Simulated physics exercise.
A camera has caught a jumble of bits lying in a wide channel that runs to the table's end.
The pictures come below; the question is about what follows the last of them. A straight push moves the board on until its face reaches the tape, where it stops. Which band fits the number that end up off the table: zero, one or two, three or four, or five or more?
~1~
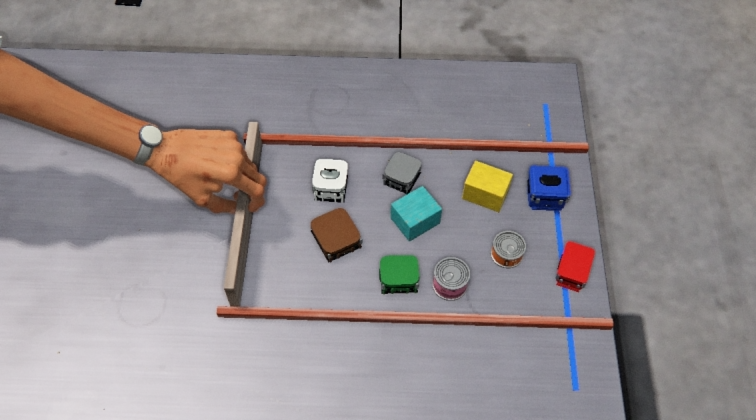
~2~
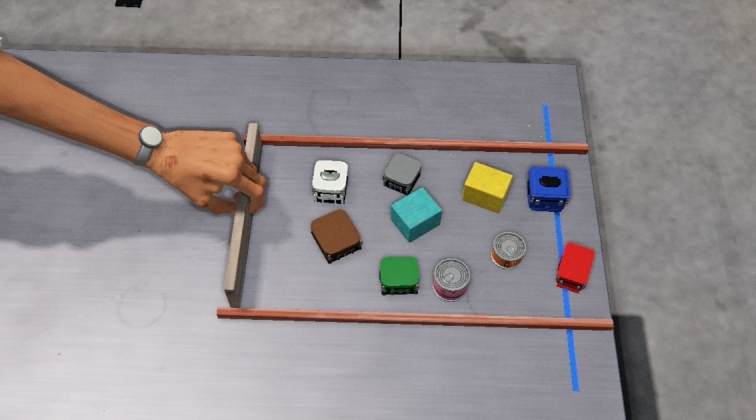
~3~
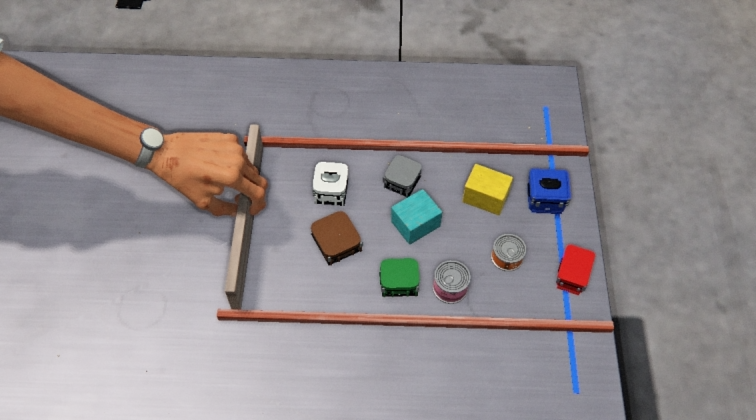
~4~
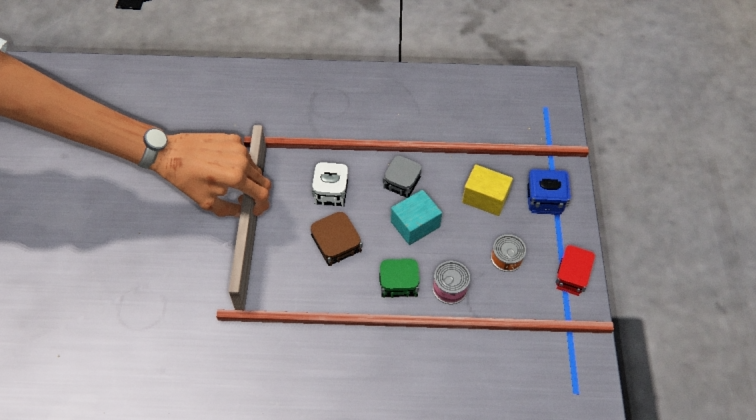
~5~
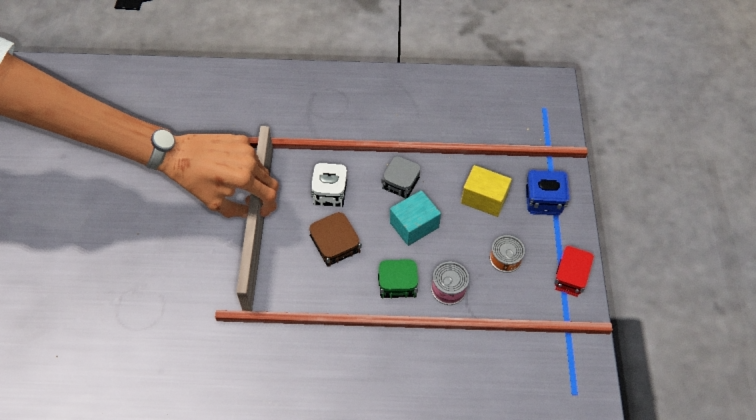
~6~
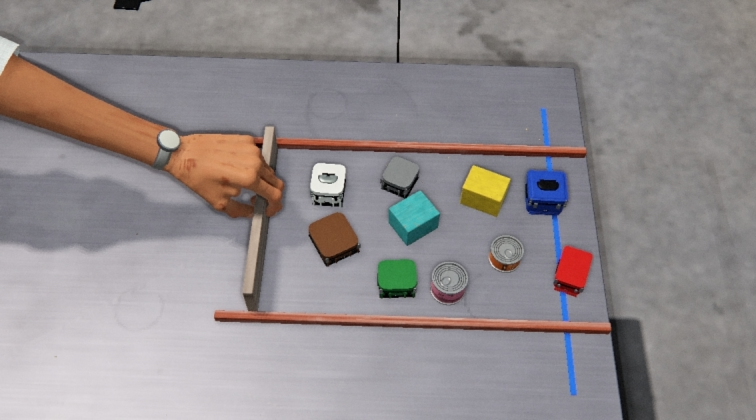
The band is five or more.
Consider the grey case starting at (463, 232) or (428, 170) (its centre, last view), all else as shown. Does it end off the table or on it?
Taking them in order, it drops away and then it stays put.
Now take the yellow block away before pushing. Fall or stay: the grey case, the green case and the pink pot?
Grey case: Still there; green case: Still there; pink pot: Over the edge.
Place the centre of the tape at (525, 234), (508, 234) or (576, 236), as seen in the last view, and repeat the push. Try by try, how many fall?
Try 1: 2; try 2: 1; try 3: 6.
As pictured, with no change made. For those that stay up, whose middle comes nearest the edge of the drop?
That one is the turquoise block.
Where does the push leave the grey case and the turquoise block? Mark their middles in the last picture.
Going in order, first (566, 164) and next (599, 221).
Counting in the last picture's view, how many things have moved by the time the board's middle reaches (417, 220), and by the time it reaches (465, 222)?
So far 7, and 9 at the second.
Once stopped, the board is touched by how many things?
Contact count: 4.
Early on, none off yet; red case at rest near (572, 271); blue case at rest near (545, 193); orange tin at rest near (506, 254).
A while later, none off yet; red case at rest near (572, 271); blue case travelled a little near (559, 193); orange tin moving near (516, 254).
Finally, the number that fall off is five or more; lost, pink pot, yellow block, orange tin, blue case and red case.
